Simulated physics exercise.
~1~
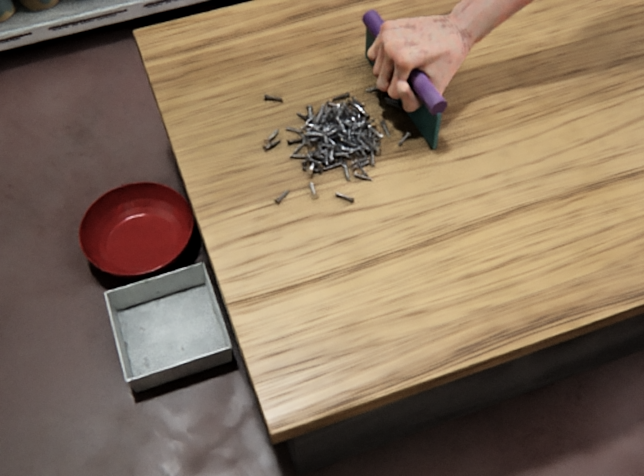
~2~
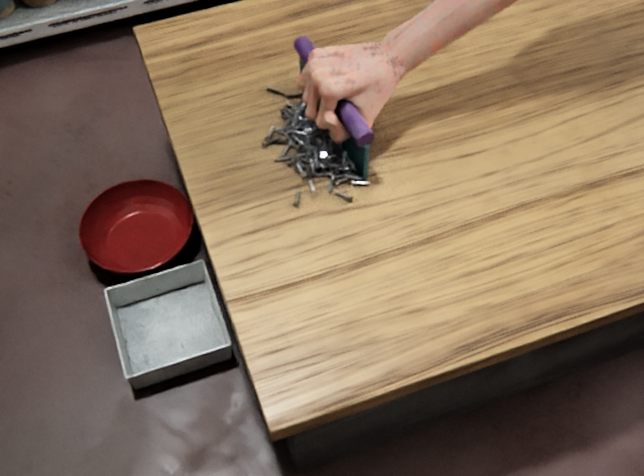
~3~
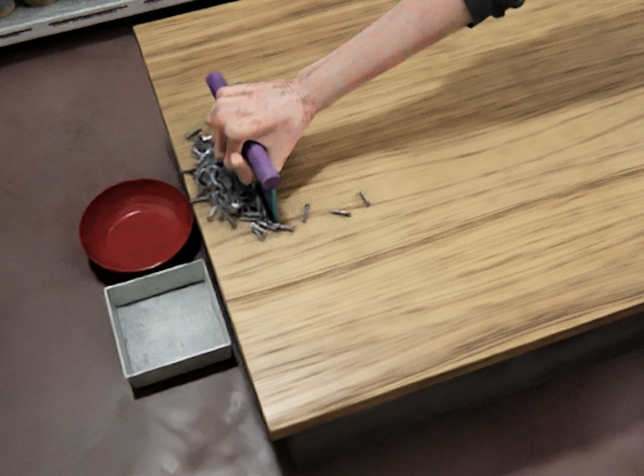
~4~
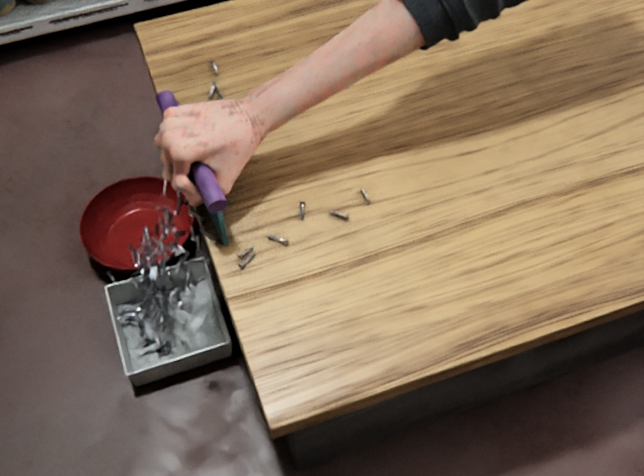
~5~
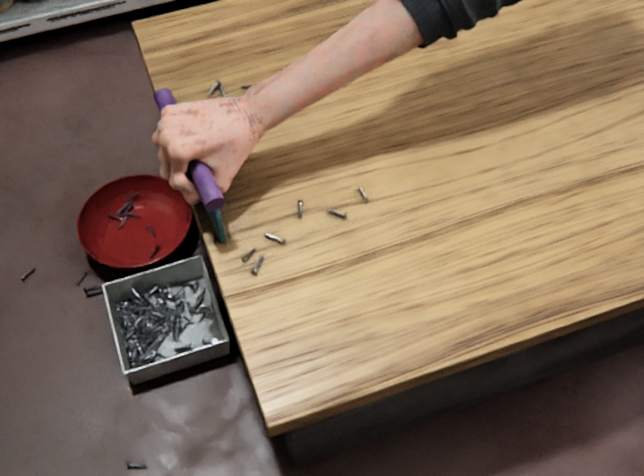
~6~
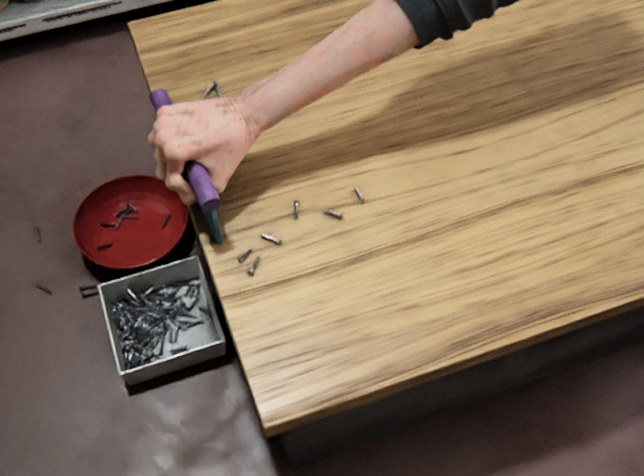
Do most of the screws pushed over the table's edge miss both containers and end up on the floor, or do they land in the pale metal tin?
Most of them land in the pale metal tin, with only a few in the red bowl and some on the floor.
On a wooden table with a striped grain, a loose heap of small steel screws lies near a hand gripping a scraper with a purple handle. A red bowl and a square, pale metal tin sit below the table's left edge. The hand pushes the scraper leftward into the heap and drives the screws toward the edge, leaving a few strays behind. The screws pour over the side as the scraper halts at the edge. Most end up in the tin, a few land in the red bowl, some lie on the floor, and several stay on the table.
